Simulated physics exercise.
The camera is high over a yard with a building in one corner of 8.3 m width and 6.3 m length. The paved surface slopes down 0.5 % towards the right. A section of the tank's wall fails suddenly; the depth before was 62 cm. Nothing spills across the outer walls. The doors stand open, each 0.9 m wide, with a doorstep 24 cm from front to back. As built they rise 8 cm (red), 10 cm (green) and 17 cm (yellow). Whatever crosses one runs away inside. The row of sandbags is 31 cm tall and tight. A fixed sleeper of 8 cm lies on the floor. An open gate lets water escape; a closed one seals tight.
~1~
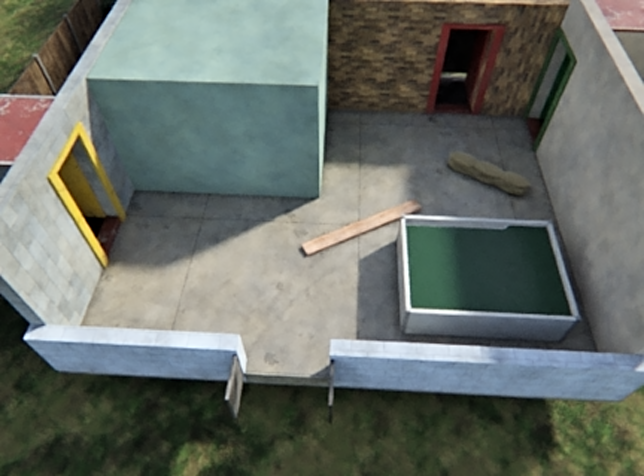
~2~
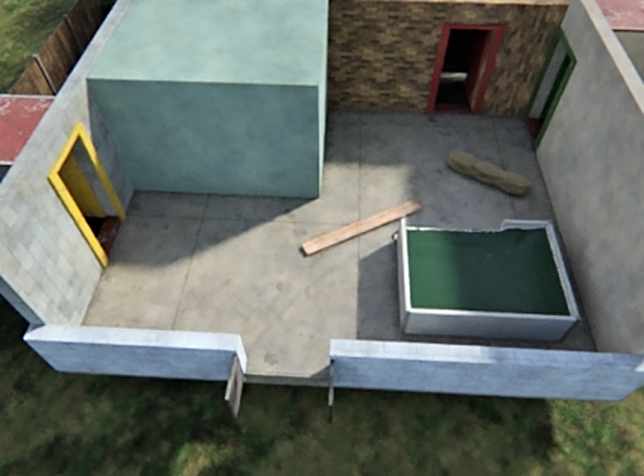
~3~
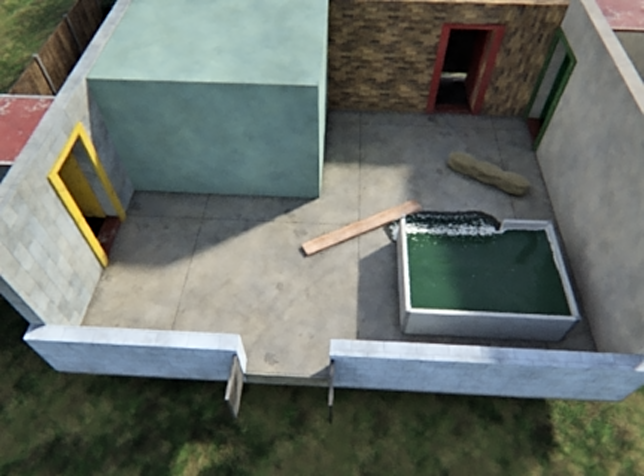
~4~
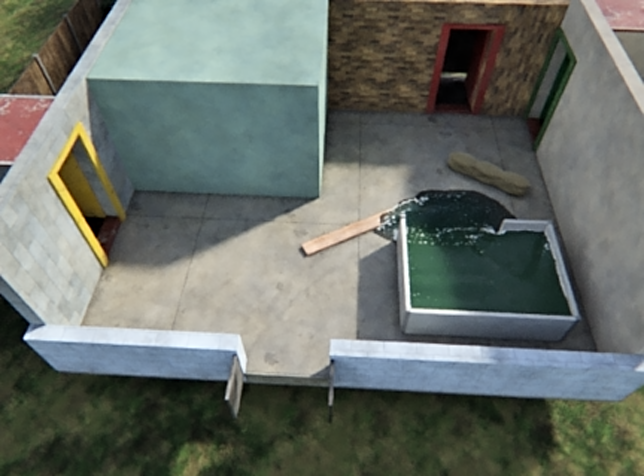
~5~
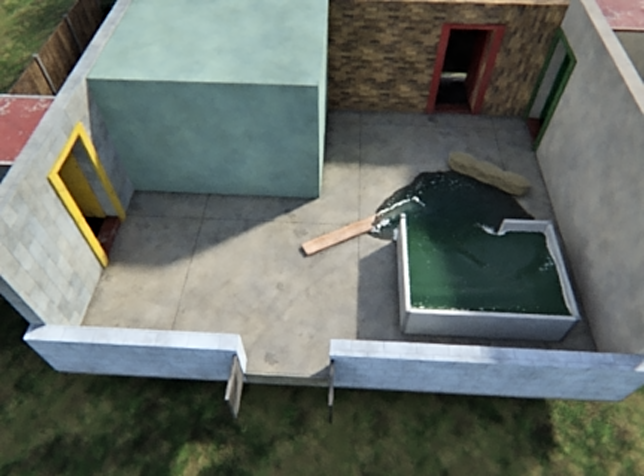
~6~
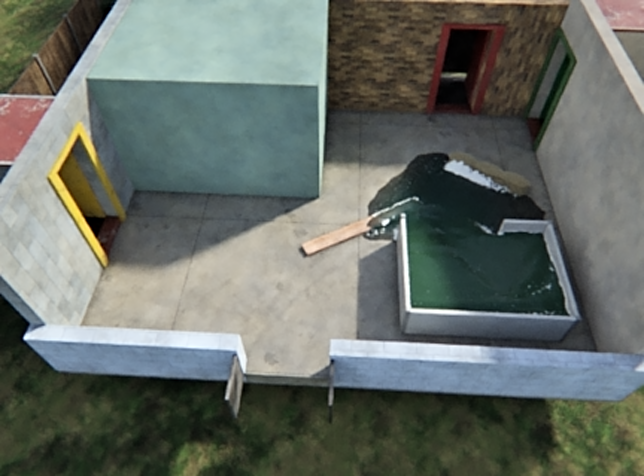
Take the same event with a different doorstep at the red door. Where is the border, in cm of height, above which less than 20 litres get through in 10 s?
Some 12 cm above the ground.
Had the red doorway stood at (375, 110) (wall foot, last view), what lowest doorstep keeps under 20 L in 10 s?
About 26 cm.
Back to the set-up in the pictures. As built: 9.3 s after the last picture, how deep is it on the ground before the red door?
Some 8.5 cm.
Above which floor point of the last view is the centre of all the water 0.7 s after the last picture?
Around (457, 244).
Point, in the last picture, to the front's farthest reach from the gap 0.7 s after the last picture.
Around (392, 116).
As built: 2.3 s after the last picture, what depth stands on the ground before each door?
In cm: Red 14, green 7, yellow 0.
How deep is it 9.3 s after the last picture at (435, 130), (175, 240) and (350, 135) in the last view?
About 8, 2 and 9 cm.
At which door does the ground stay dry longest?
It is the yellow one.
Then, 0.7 s after the last picture water covers 25 % of the floor, deepest (41 cm) near (455, 173); 7 cm at the red door, 1 litre in over its 8 cm doorstep.
Then, 2.3 s after the last picture water covers 45 % of the floor, deepest (39 cm) near (368, 120); 14 cm at the red door, 32 litres in over its 8 cm doorstep.
Then, 9.3 s after the last picture water covers 95 % of the floor, deepest (13 cm) near (573, 305); 8 cm at the red door, 69 litres in over its 8 cm doorstep.
At the red door as built, the water peaked near 15 cm, 1.7 s after the last picture.
With a doorstep of 10.5 cm, 32 litres would have come in within the 10 s; with 14.5 cm, 8 litres. So under 20 litres takes about 12 cm.
